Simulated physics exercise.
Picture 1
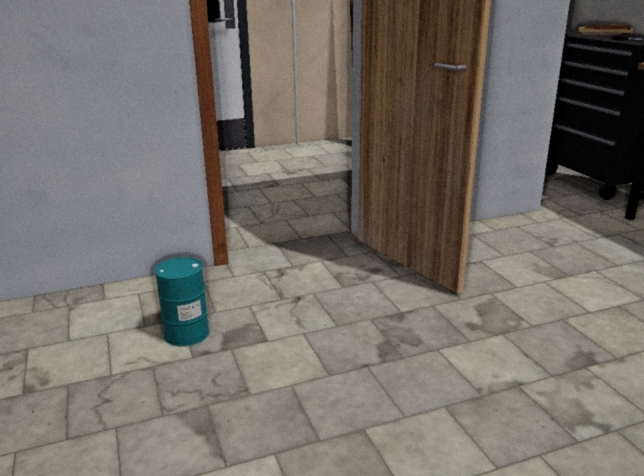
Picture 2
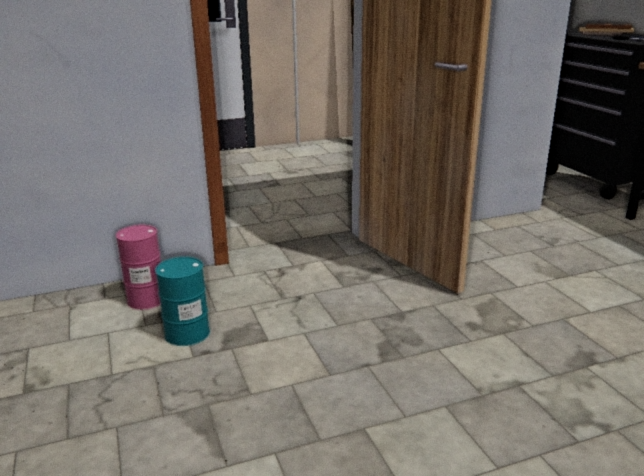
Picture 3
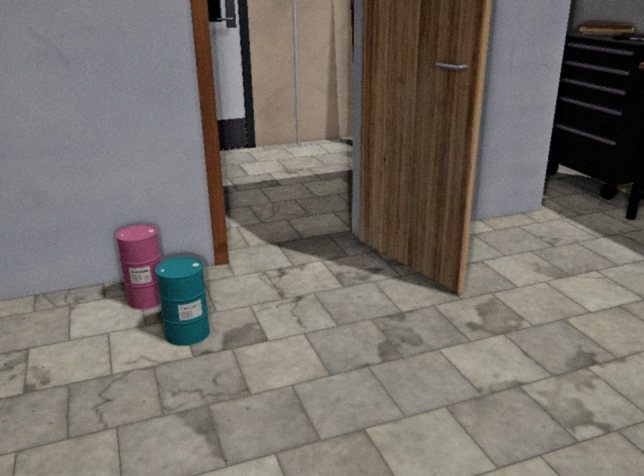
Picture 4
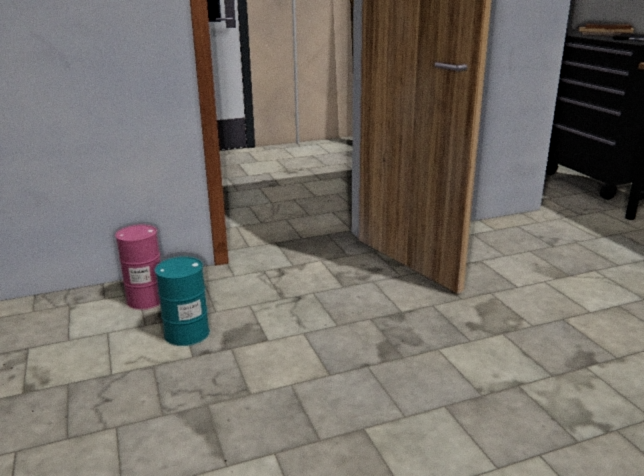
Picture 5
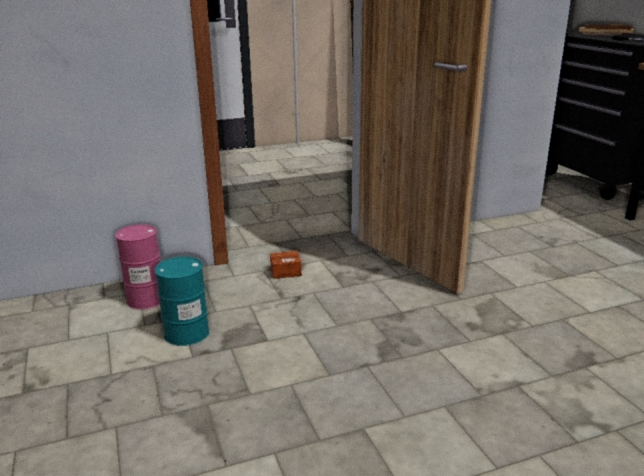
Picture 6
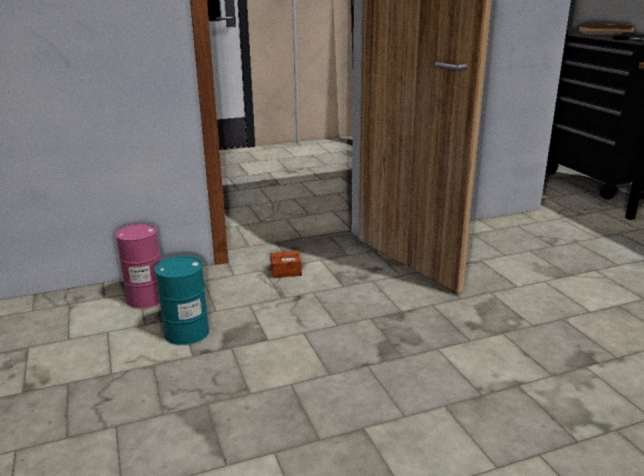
A turquoise canister stands by an open door; a pink canister appears, then an orange box.
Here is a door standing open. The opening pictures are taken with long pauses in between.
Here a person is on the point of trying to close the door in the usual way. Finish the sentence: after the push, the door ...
After the push, the door meets the frame.
Then, 1.60 s after the last picture, open by 54°.
Then, 2.50 s after the last picture, open by 17°; orange box slid about its own width near (265, 258).
At rest, open by 0°; moved from the start, orange box; the other 2 in place. Seen from the same camera at the end, orange box near (253, 244).
